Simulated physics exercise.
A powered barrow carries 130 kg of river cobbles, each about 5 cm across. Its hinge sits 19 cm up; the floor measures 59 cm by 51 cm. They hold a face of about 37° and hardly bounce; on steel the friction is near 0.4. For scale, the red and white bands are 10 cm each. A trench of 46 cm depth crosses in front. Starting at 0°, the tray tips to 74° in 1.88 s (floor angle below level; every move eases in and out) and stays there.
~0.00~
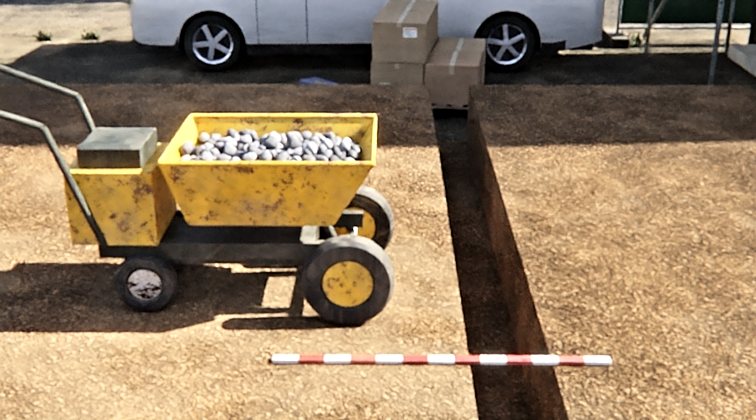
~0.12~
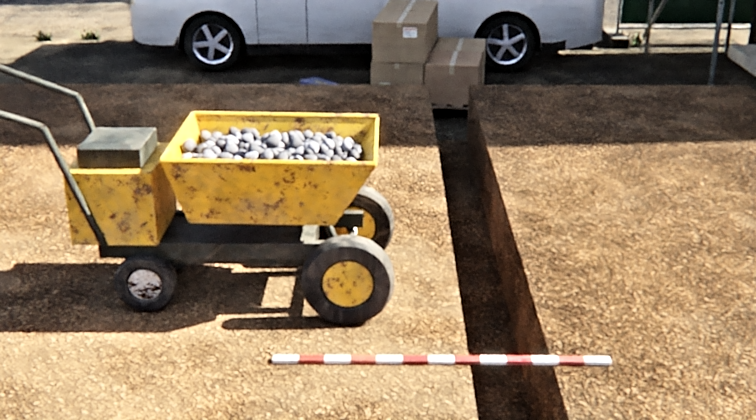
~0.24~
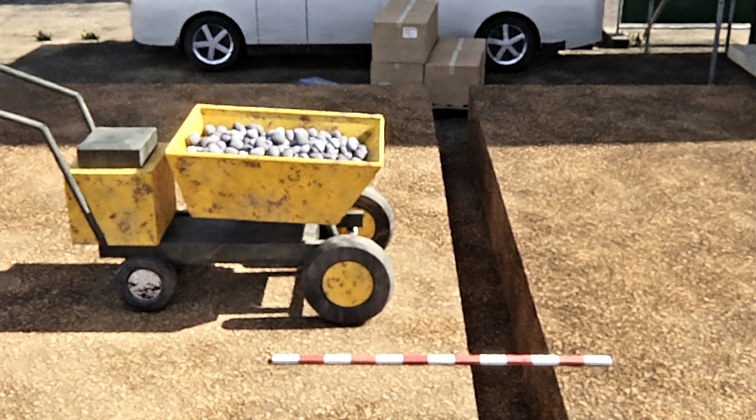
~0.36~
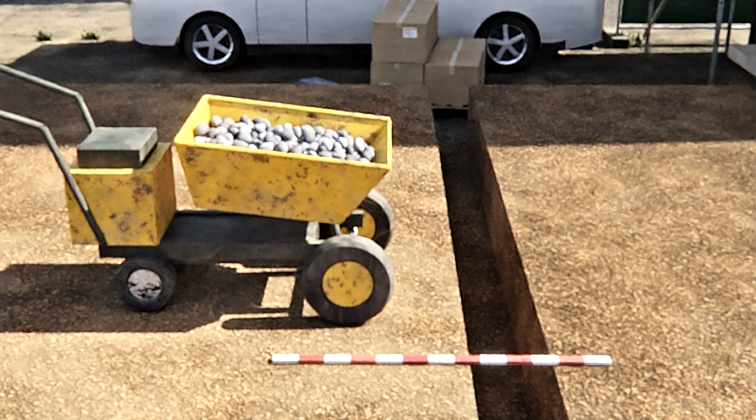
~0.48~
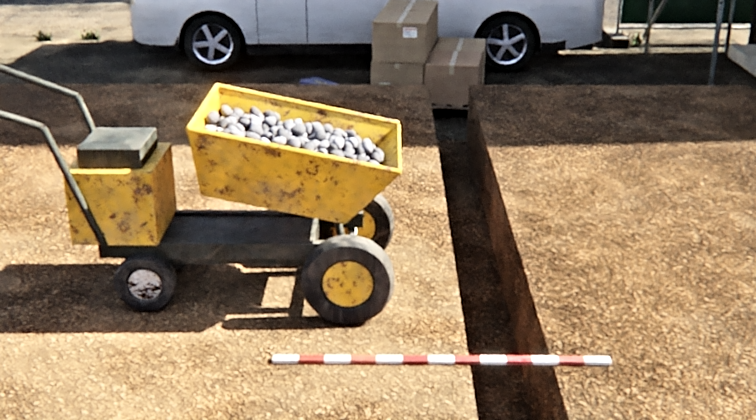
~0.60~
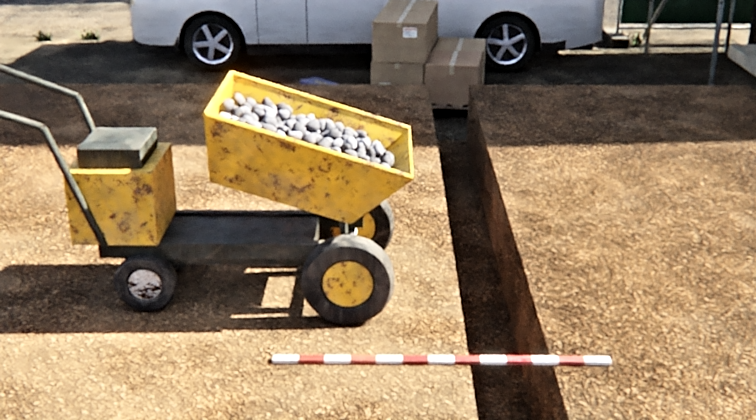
A sunlit yard of brown gravelly ground is seen from the side and slightly above, with a white vehicle and stacked cardboard boxes at the back. A yellow, rust-marked powered barrow heaped with grey cobbles stands at left, facing a narrow dark trench, with a red-and-white banded pole lying across the near ground. The tray tilts toward the right, slowly then faster, its left end rising while the stones ride with it and the wheels and camera stay still.
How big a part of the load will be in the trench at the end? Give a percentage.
About 83 per cent.
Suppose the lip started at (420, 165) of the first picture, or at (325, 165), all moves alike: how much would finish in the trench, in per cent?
About 45 and 90 per cent.
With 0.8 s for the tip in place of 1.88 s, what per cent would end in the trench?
In that case some 60 per cent.
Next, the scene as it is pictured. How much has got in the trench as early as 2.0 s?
About 40 per cent by then.
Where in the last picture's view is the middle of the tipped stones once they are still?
Their middle is at about (501, 359).
After 1.4 s the floor is at 62°; 99 % in the tray, 1 % in the trench; the foremost stones are at (491, 238).
After 2.0 s the floor is at 74°; 47 % in the tray, 42 % in the trench, 11 % past the trench; the foremost stones are at (593, 280).
After 2.3 s the floor is at 74°; 23 % in the tray, 60 % in the trench, 17 % past the trench; the foremost stones are at (661, 294).
After 4.3 s the floor is at 74°; 0 % in the tray, 83 % in the trench, 17 % past the trench; the foremost stones are at (682, 293).
